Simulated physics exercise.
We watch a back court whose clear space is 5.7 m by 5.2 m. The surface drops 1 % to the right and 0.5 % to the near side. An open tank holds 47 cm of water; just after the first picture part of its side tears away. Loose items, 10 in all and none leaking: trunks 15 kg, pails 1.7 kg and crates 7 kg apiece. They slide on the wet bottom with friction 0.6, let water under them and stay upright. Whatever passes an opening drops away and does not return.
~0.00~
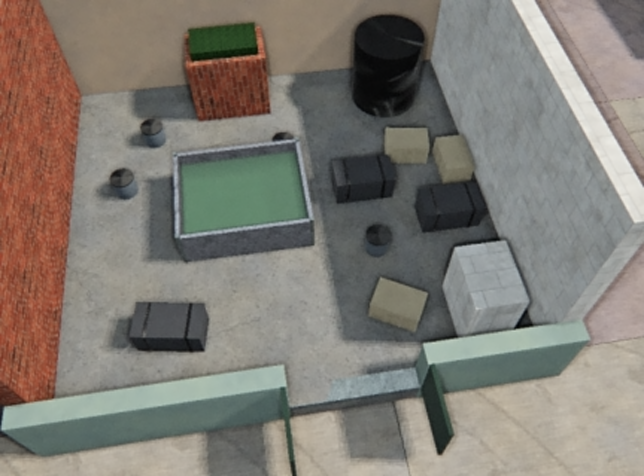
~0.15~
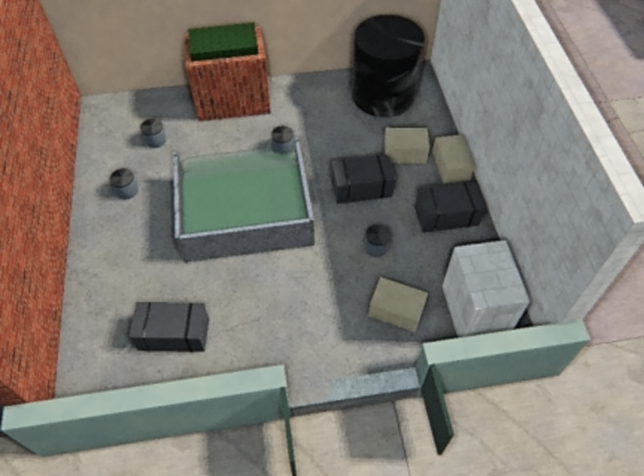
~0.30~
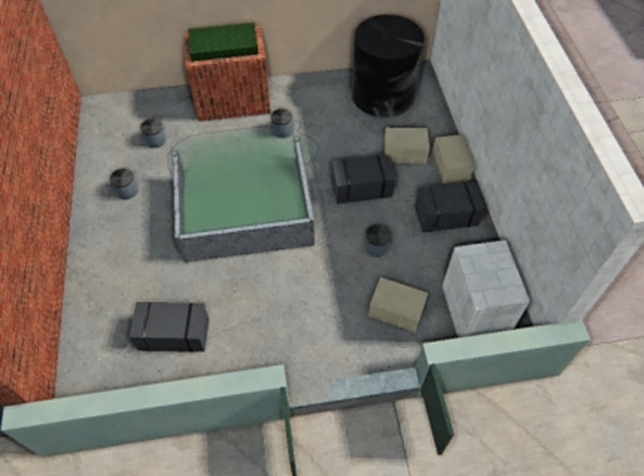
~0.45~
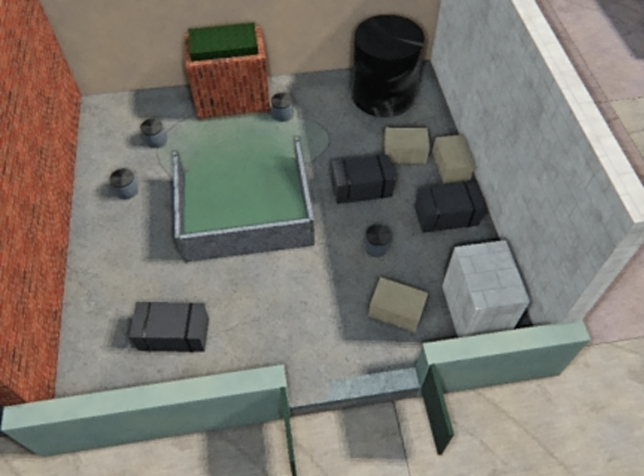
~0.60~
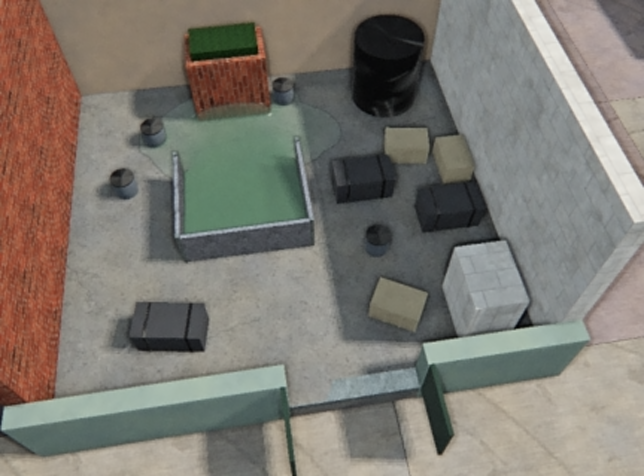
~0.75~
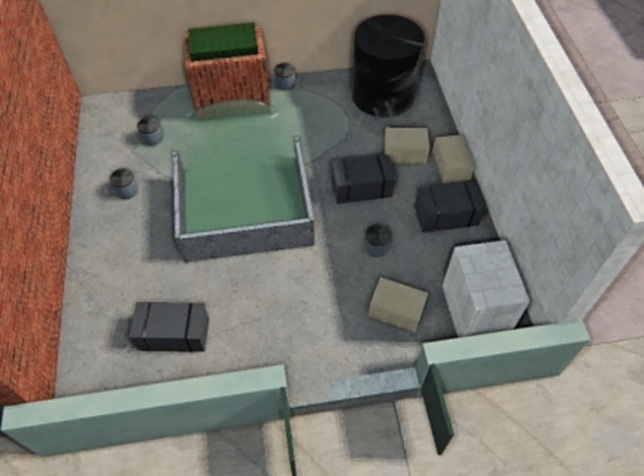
The clip opens on a walled court where a low tank of green water stands among dark and tan crates and small pails. The tank's far side gives way and water spreads toward the brick planter, pushing one pail back toward the rear wall. Another pail, on the left, then shifts slightly.
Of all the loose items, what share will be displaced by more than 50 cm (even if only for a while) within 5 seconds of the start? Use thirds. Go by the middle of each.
Share: Between one and two thirds.
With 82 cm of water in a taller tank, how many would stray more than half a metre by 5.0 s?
In that case 7 of them.
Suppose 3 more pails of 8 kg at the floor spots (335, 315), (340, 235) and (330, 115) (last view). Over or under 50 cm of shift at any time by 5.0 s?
In turn: Short of it, short of it, over.
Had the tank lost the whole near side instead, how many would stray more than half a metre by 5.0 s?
In that case 3 of them.
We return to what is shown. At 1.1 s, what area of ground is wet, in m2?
About 7.5 m2.
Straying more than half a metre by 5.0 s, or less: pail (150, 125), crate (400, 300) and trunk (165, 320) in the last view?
In that order: Over, short of it, less.
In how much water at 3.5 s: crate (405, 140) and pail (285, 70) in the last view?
About 3 and 10 cm.
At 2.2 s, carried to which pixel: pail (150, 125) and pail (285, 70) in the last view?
Near (89, 92) and (322, 59).
After 1.1 s 1 of 10 are over 50 cm from their spots; 1 afloat.
After 2.2 s 2 of 10 are over 50 cm from their spots; 2 afloat.
After 3.5 s 3 of 10 are over 50 cm from their spots; 2 afloat.
After 5.0 s 5 of 10 are over 50 cm from their spots, and 5 have been at some point; 3 afloat.
